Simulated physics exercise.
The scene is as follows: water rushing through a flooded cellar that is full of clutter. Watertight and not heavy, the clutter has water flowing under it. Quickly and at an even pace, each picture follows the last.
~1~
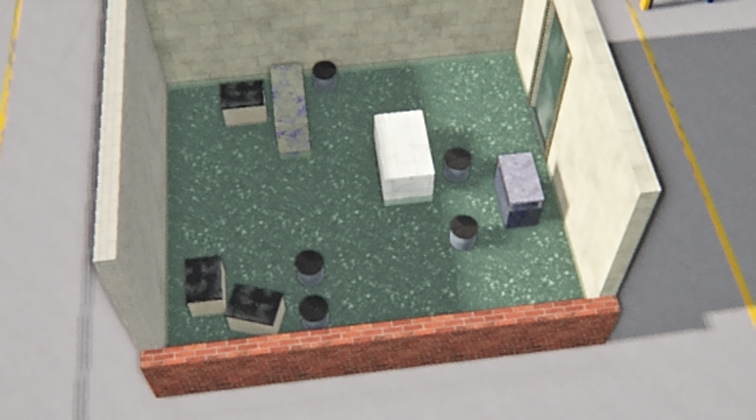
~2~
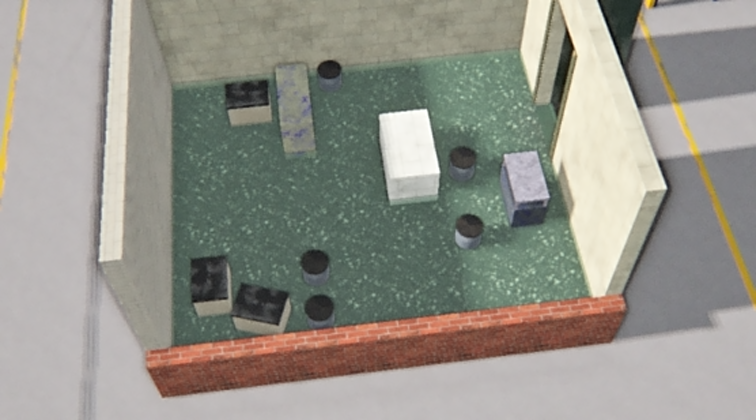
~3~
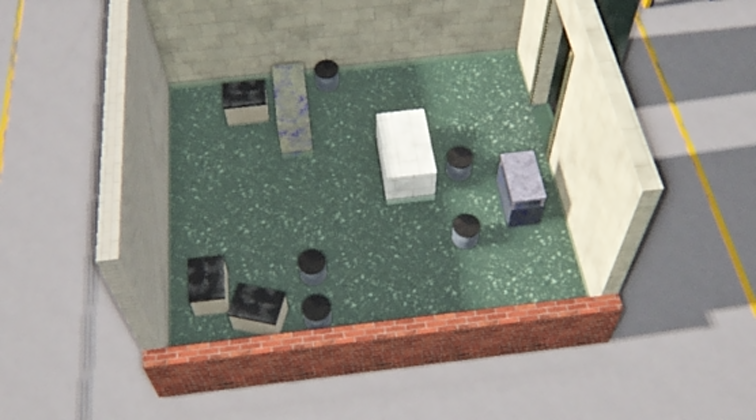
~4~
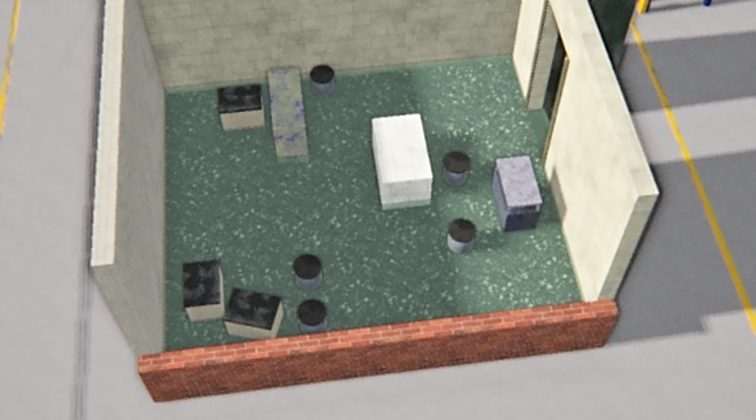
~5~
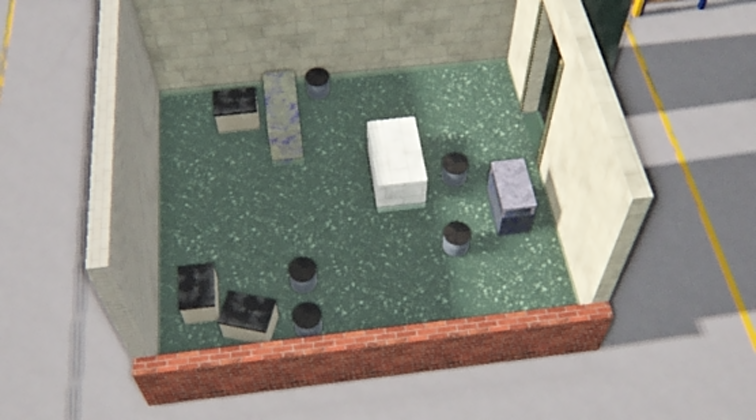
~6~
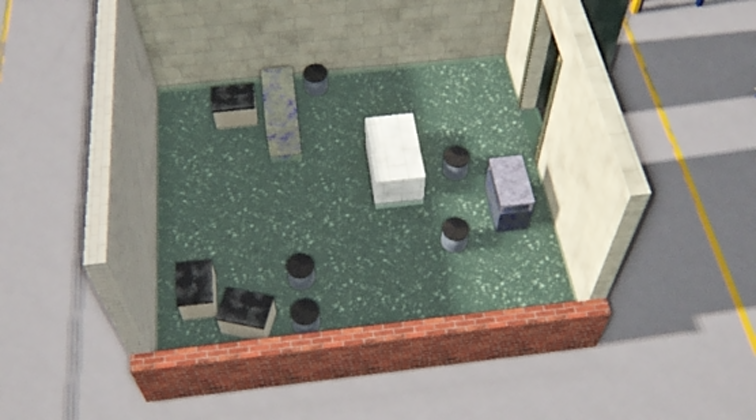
Little moves but the camera, which jitters slightly and drifts a touch as it looks down from high up into a roofless, cluttered room with pale walls and a low red brick front. Black-topped pails and boxes stand about the speckled green floor, with a white block near the middle, a purplish-grey cabinet at right and a mottled slab at upper left. The clutter keeps its layout almost unchanged throughout.
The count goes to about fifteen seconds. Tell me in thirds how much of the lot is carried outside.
The outcome is low, below a third.
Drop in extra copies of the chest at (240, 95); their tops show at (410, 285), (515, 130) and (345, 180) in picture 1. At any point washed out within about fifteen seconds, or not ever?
Remains, exits, remains.
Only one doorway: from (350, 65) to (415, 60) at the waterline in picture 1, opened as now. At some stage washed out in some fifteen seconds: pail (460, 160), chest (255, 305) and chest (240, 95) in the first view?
Lost, retained, retained.
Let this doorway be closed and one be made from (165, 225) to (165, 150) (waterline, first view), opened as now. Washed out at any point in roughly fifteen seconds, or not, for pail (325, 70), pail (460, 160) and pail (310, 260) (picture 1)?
Taken in that order, the answers are not lost, not lost, swept away.
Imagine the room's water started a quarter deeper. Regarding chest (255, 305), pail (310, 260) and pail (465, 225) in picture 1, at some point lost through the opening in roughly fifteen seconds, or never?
Going item by item, that's still there, then still there, then exited.
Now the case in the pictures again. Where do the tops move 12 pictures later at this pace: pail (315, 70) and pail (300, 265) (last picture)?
They end up close to (367, 70) and close to (331, 259).
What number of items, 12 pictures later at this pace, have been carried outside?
Total: 1.
A moment on, 0 of 8 are out; 8 afloat.
Next, 1 of 8 are out; 7 afloat.
Later, 1 of 8 are out; 7 afloat.
In the end, 2 of 8 are out; 6 afloat.
